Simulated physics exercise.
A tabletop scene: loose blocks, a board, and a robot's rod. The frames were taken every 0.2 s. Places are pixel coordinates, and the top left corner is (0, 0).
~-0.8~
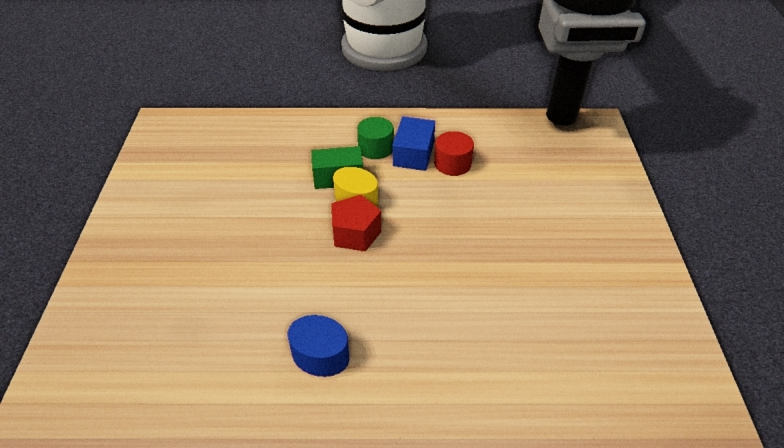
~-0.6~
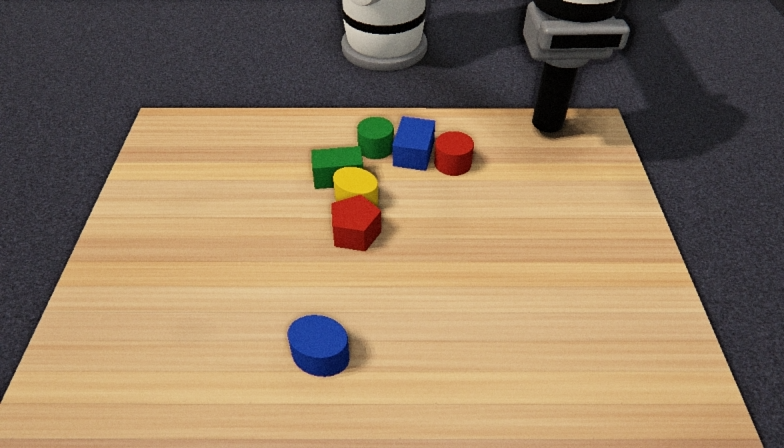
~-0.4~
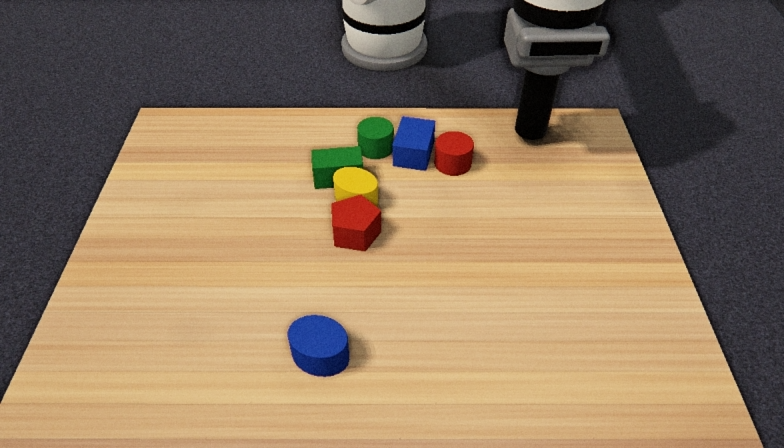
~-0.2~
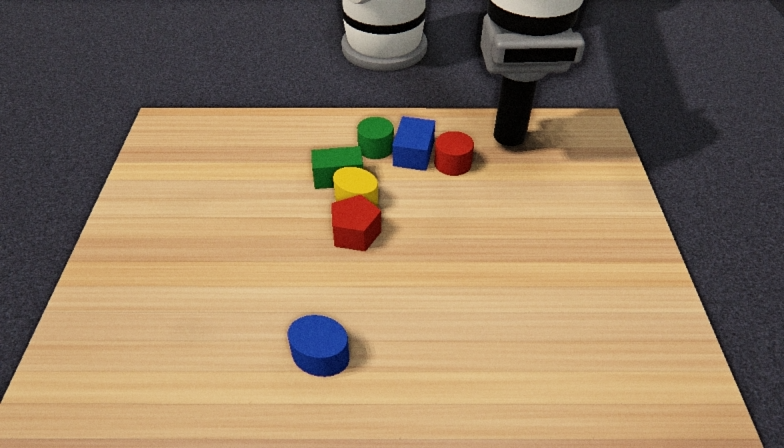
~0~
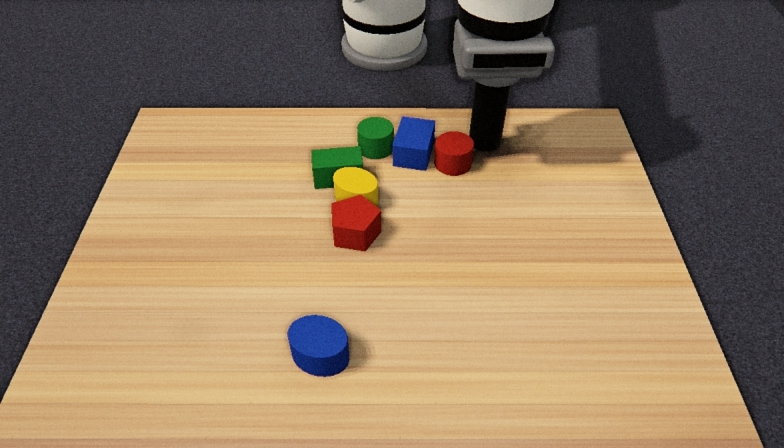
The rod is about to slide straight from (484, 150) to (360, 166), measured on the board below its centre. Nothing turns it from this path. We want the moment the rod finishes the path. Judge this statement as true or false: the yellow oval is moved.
False
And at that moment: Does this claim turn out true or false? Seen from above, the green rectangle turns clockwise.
The statement is incorrect.
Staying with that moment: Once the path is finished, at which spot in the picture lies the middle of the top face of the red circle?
Around pixel (421, 162).
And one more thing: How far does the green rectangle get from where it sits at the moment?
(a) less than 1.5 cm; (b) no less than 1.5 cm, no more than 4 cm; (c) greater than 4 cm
That would be b.
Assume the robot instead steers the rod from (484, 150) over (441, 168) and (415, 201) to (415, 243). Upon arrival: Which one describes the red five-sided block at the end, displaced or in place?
By the last moment of the path, the red five-sided block has shifted.
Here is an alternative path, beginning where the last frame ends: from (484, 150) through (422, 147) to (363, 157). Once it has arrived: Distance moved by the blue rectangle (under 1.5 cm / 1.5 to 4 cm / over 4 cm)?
Displacement: Past 4 cm.
The first path, step by step. One third of the way, rod at (443, 147); blue rectangle at (406, 133), turned 15° clockwise; red circle at (432, 156).
Two thirds of the way, rod at (401, 153); green rectangle at (321, 160), turned 25° anticlockwise; blue rectangle at (366, 136), turned 15° clockwise; red circle at (421, 162).
At the end, rod at (360, 158); green rectangle at (306, 163), turned 50° anticlockwise; yellow oval in place; blue rectangle at (332, 133), turned 25° clockwise; red circle at (421, 162).
